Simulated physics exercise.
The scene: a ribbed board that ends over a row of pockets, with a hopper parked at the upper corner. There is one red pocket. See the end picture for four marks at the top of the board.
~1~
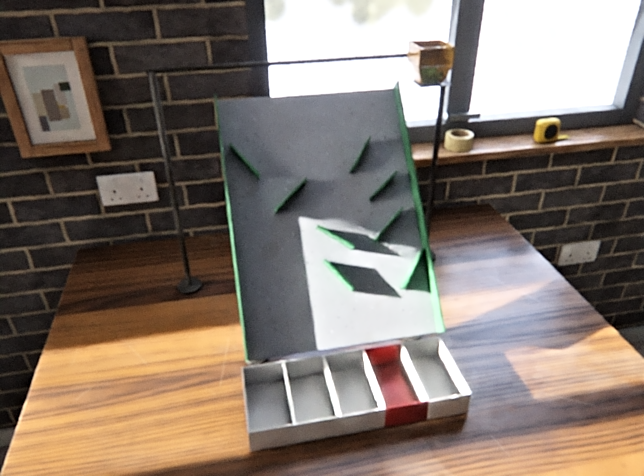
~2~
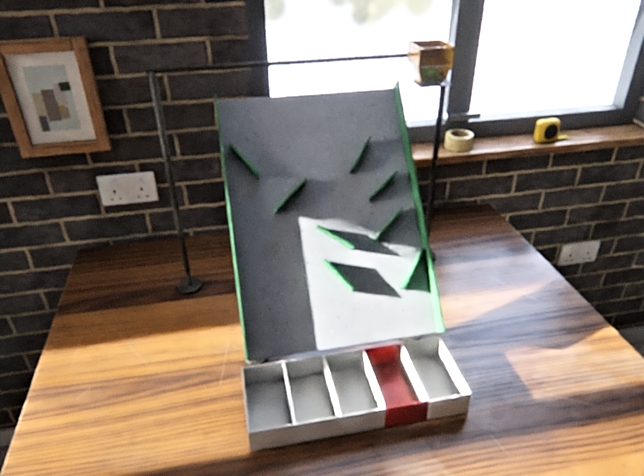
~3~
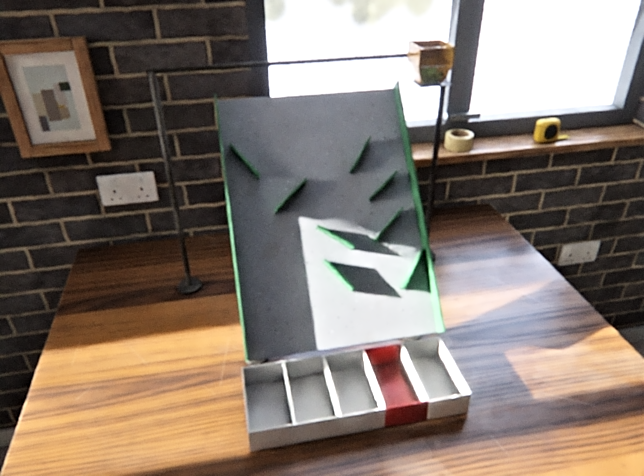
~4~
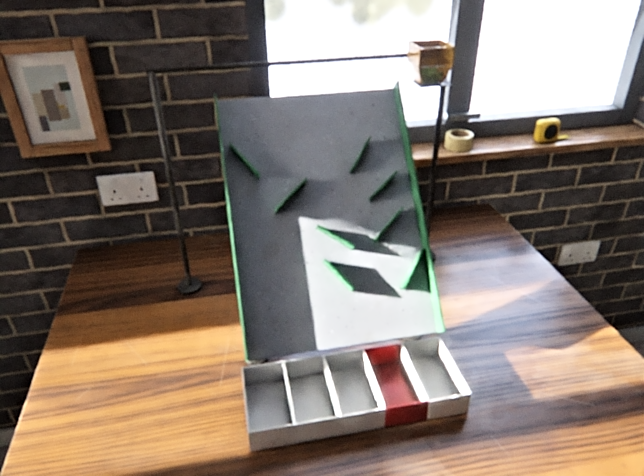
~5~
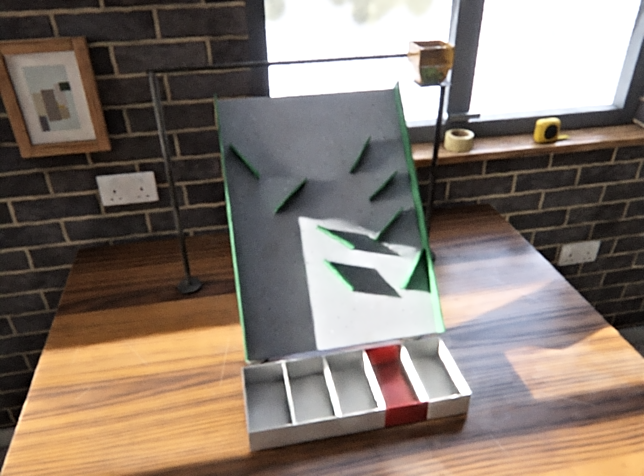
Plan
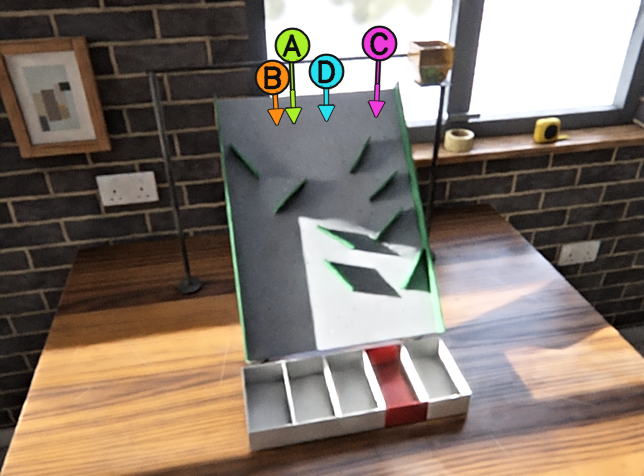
On a wooden table, a ribbed board stands above a row of pockets, and nothing moves.
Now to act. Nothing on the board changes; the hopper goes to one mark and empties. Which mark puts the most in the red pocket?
It is C.
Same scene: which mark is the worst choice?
Here it is mark B.
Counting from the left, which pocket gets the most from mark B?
The first from the left.
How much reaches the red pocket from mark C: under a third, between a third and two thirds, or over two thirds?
Mark C gives over two thirds.
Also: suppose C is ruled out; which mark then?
The answer is D.
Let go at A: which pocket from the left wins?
The first.
On the marked copy, mark A meets the board at (293, 117); mark B meets the board at (276, 119); mark C meets the board at (376, 111); mark D meets the board at (326, 115).
For mark A, about a quarter in the red pocket, most in other pockets.
For mark B, a small part in the red pocket, nearly all in other pockets, a stray few outside the box.
For mark C, most in the red pocket, about a quarter in other pockets.
For mark D, about half in the red pocket, about half in other pockets, a stray few outside the box.
